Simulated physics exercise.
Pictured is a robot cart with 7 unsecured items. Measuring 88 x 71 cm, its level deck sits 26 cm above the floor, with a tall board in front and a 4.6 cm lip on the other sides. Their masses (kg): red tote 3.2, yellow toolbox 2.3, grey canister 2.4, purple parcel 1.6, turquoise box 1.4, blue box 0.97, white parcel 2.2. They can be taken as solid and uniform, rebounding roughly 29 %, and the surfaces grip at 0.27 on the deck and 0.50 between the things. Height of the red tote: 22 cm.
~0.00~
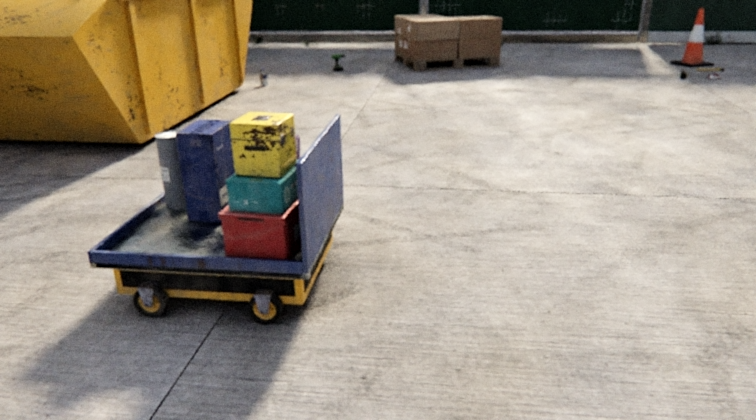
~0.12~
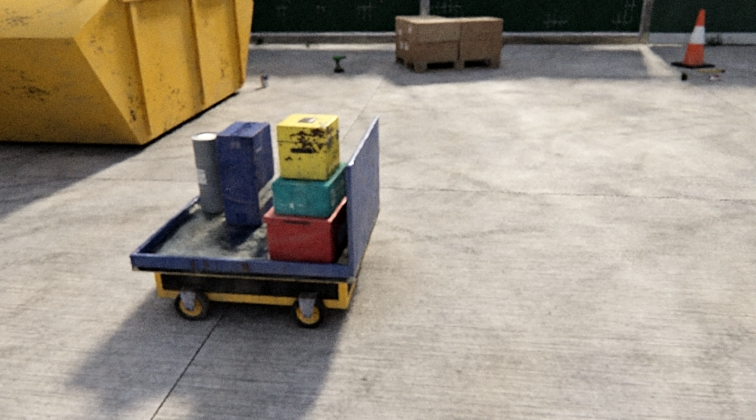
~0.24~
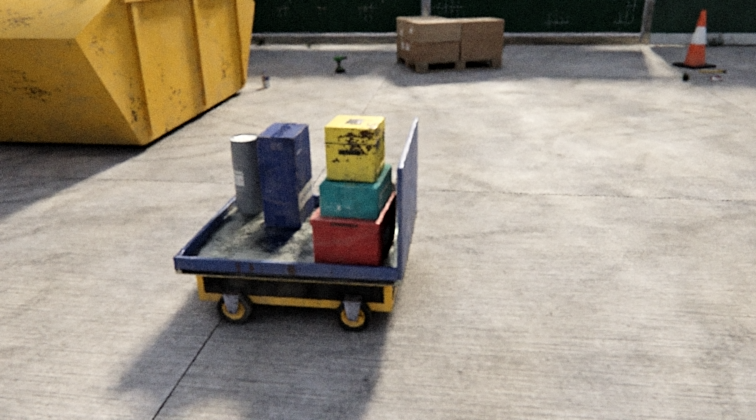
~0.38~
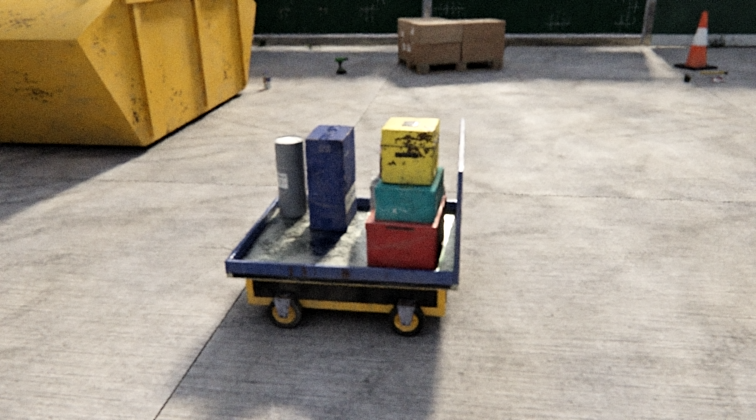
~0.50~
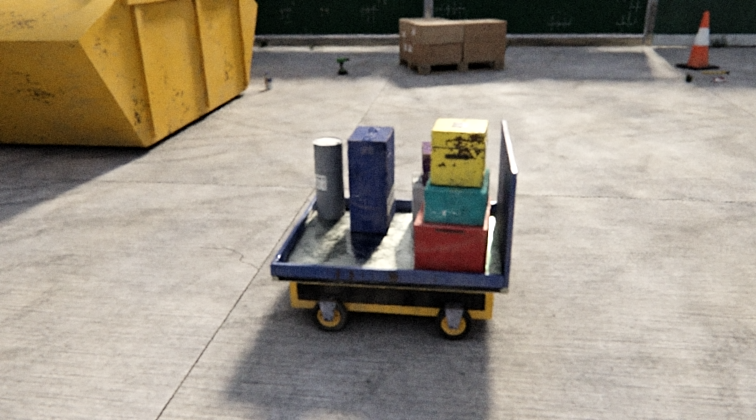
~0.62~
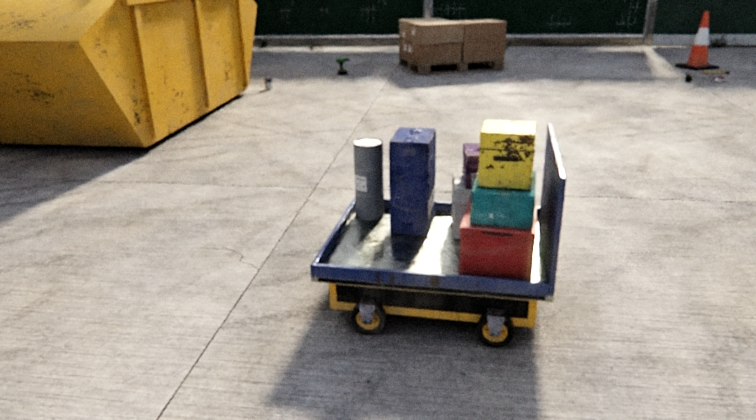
On a sunlit concrete yard with a yellow skip behind, a low cart carrying a grey canister, a blue box and a stack of yellow, turquoise and red boxes rolls steadily to the right. As it moves and turns slightly, purple and white parcels come into view behind the stack.
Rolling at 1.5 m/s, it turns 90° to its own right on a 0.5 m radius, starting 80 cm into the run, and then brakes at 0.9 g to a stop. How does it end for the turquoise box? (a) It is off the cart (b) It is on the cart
(b) It is on the cart.
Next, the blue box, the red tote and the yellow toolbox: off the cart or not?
Well, the blue box does come off, the red tote does not come off, and the yellow toolbox does come off.
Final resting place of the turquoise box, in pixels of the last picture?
It settles at around (514, 402).
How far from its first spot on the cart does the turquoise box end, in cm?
Start to finish, roughly 12 cm.
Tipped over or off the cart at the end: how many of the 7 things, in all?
The number here is 4.
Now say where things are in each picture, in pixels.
In the first picture, 0 cm covered; turquoise box (268, 185); red tote (269, 224).
In the second picture, 18 cm covered; grey canister (211, 172).
In the third picture, 36 cm covered; blue box (287, 175).
In the fourth picture, 57 cm covered; red tote (408, 233); yellow toolbox (411, 151).
In the fifth picture, 75 cm covered; grey canister (330, 178).
In the sixth picture, 93 cm covered, turned 3°; turquoise box (504, 197) slid 2 cm; blue box (413, 180).
After 0.92 s, 138 cm covered, turned 49°; purple parcel now off the cart; turquoise box leaning 7° near (598, 241); yellow toolbox leaning 26°.
After 1.32 s, 196 cm covered, turned 90°; yellow toolbox, grey canister and blue box now off the cart; turquoise box slid 13 cm near (524, 387); white parcel slid 10 cm.
At rest (2.0 s), off the cart, yellow toolbox, grey canister, purple parcel and blue box; not toppled but over 10 cm from the start, turquoise box; the other 2 in place, give or take 10 cm. In the last view, turquoise box near (514, 402).
